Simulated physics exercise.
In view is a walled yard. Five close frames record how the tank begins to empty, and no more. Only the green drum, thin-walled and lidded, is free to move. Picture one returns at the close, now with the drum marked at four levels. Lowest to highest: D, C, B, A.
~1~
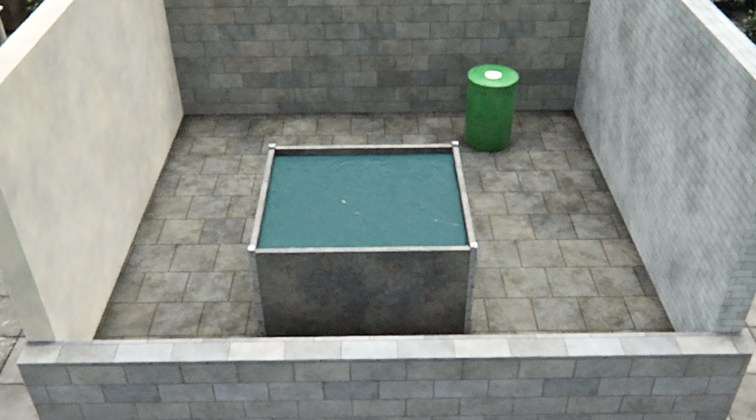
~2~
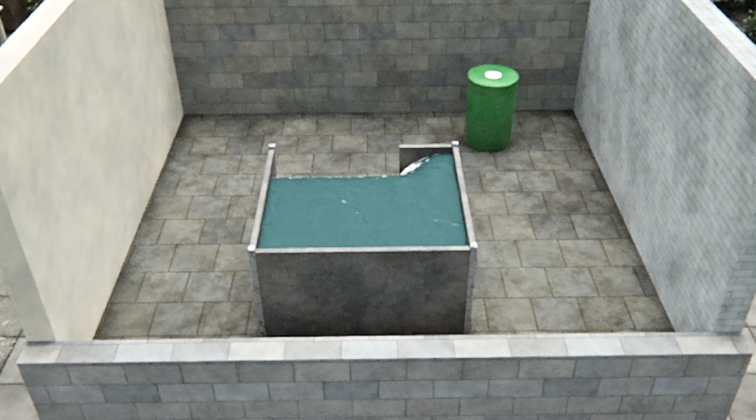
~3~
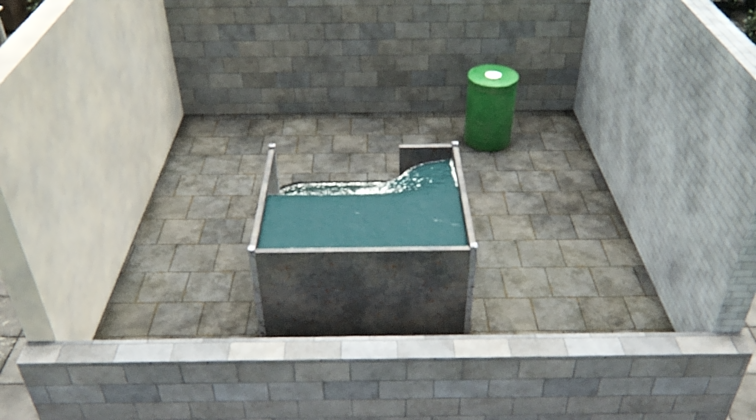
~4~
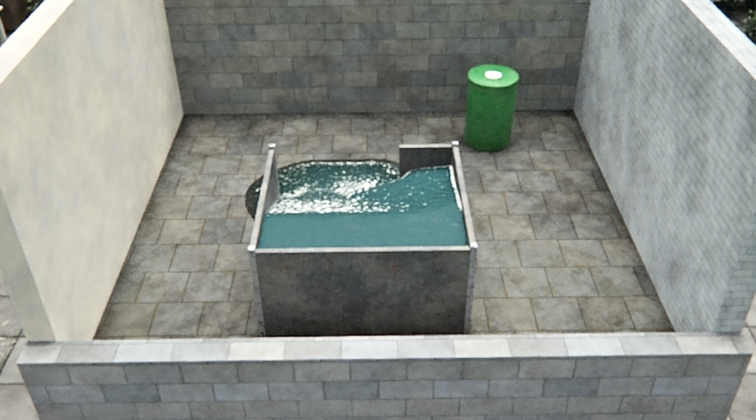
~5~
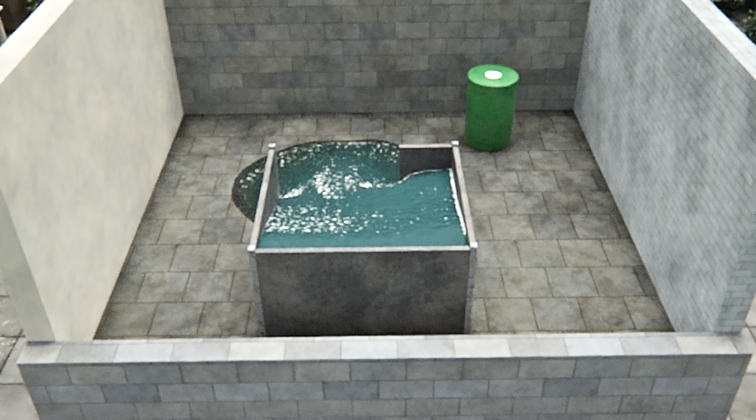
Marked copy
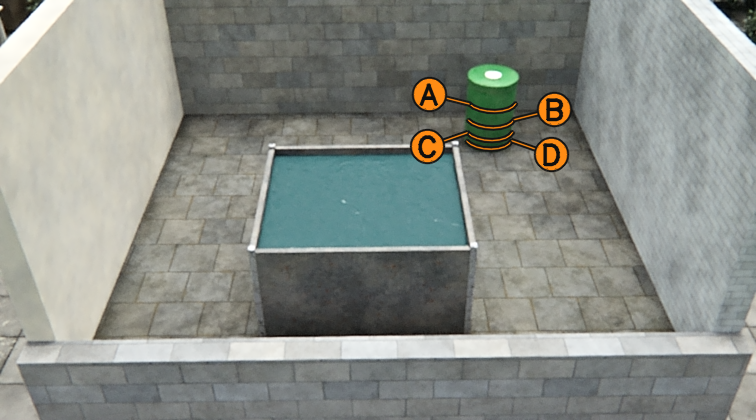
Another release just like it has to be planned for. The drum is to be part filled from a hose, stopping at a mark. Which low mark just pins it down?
That is mark B.
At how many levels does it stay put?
Two of them.
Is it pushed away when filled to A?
No.
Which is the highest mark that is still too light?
That would be C.
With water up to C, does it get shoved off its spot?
Yes, that goes wrong.
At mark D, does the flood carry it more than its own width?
Yes, clearly.
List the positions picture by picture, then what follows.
Lid of the green drum at (493, 75); tank full, its middle at (363, 200), in the first picture.
Water covers 3 % of the ground, mostly out of sight from here, in the second picture.
Water covers 6 % of the ground, mostly out of sight from here, in the third picture.
Water covers 11 % of the ground, mostly out of sight from here, in the fourth picture.
Lid of the green drum at (493, 75); 16 % of the ground under water, its edge towards the drum at (383, 144), in the fifth picture.
In orange, A at (494, 111); B at (493, 127); C at (492, 140); D at (491, 149); from the bottom up D, C, B, A.
For mark A, it does not move.
For mark B, it does not move.
For mark C, it is pushed about its own width away.
For mark D, it is pushed about 3 times its own width away.
